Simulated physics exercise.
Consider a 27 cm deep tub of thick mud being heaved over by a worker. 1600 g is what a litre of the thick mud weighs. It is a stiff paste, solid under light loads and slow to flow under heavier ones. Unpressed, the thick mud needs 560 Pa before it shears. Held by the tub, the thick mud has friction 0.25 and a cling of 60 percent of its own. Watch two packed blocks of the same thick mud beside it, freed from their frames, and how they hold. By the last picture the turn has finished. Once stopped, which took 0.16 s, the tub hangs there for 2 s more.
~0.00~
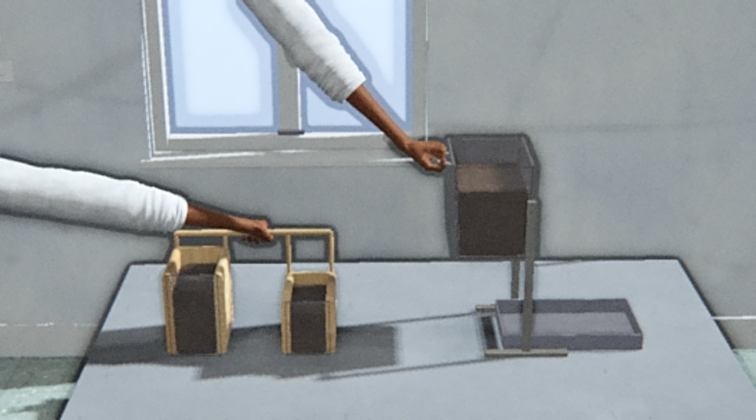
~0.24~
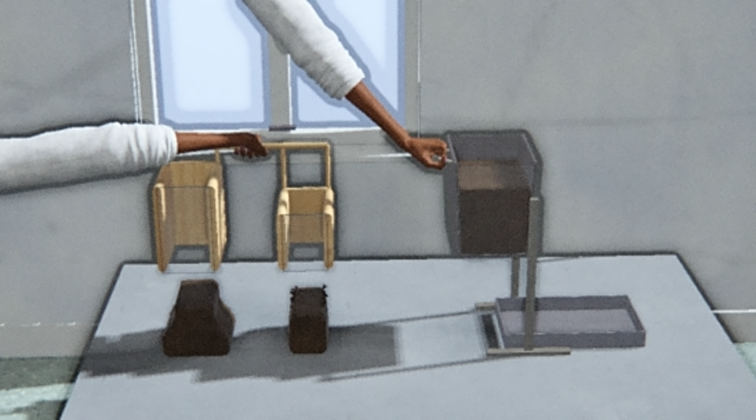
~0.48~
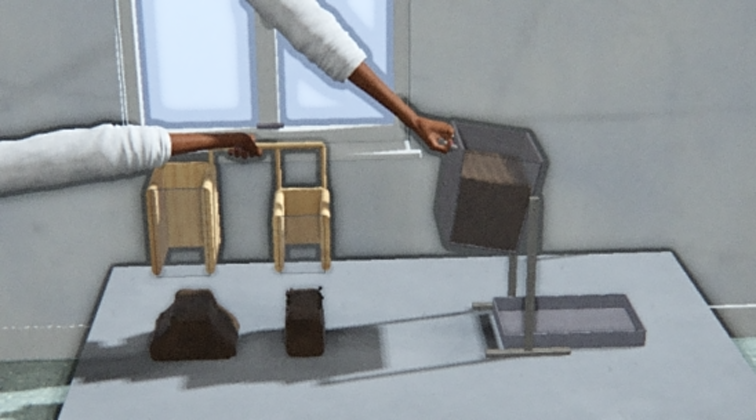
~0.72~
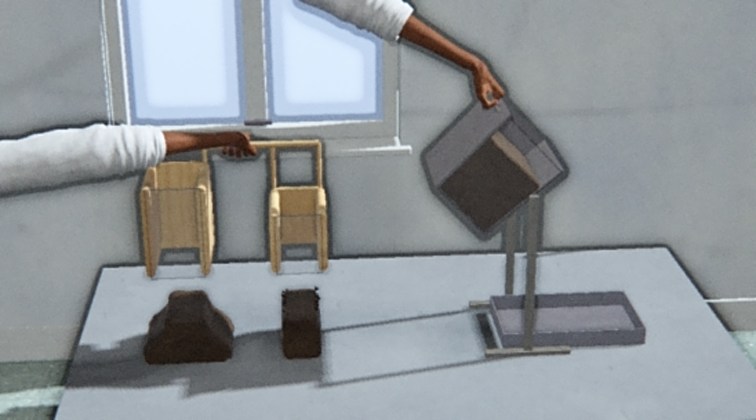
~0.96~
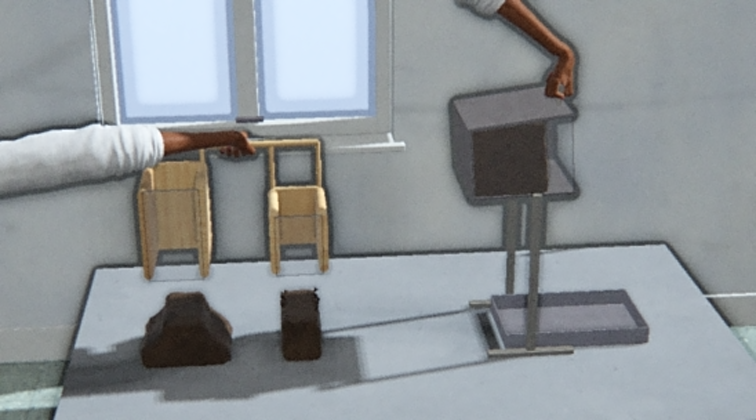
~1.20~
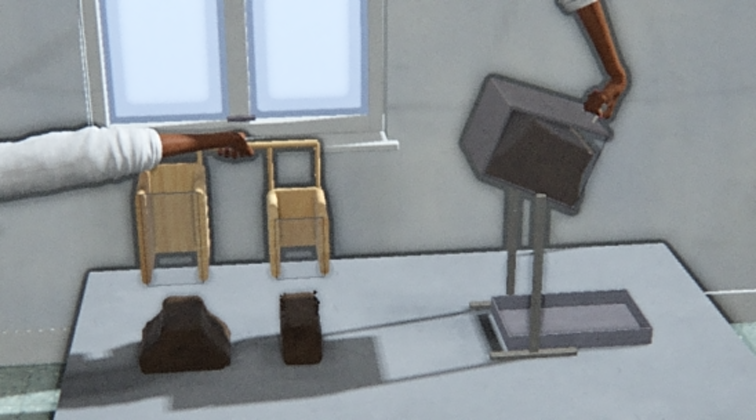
In a grey-walled room with a window, a grey table is seen from the front and slightly above. Two dark brown blocks sit in pale wooden moulds at left, and a see-through grey tub of brown mud stands above a shallow tray at right. One hand lifts the moulds, the left block slumps and widens, and another hand turns the tub clockwise past its side as the view drifts slightly.
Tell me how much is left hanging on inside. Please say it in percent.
Roughly 0 % is left.
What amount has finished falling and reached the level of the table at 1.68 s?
By then close to 65 % is down.
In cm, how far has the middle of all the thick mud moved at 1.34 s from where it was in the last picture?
10 cm.
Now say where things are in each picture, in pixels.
In the first picture, handle-side rim at (456, 167), tilt 0 degrees; highest point of the thick mud at (515, 191); test blocks 21 cm, 13 cm high (left to right).
In the second picture, handle-side rim at (458, 164), tilt 0 degrees; highest point of the thick mud at (517, 188); test blocks 16 cm, 13 cm high (left to right).
In the third picture, handle-side rim at (465, 151), tilt 10 degrees; highest point of the thick mud at (467, 178); test blocks 14 cm, 13 cm high (left to right).
In the fourth picture, handle-side rim at (511, 117), tilt 47 degrees; highest point of the thick mud at (494, 140); test blocks 14 cm, 13 cm high (left to right).
In the fifth picture, handle-side rim at (573, 117), tilt 86 degrees; highest point of the thick mud at (541, 125); test blocks 14 cm, 13 cm high (left to right).
In the sixth picture, handle-side rim at (607, 137), tilt 111 degrees; highest point of the thick mud at (538, 124); test blocks 14 cm, 13 cm high (left to right).
By 1.34 s, the tub is at 111 degrees and holds 63 %.
By 1.51 s, the tub is at 111 degrees and holds 24 %.
By 1.68 s, the tub is at 111 degrees and holds 0 %.
By 1.85 s, the tub is at 111 degrees and holds 0 %.
By 3.20 s, at the end, the tub is at 111 degrees and holds 0 %.
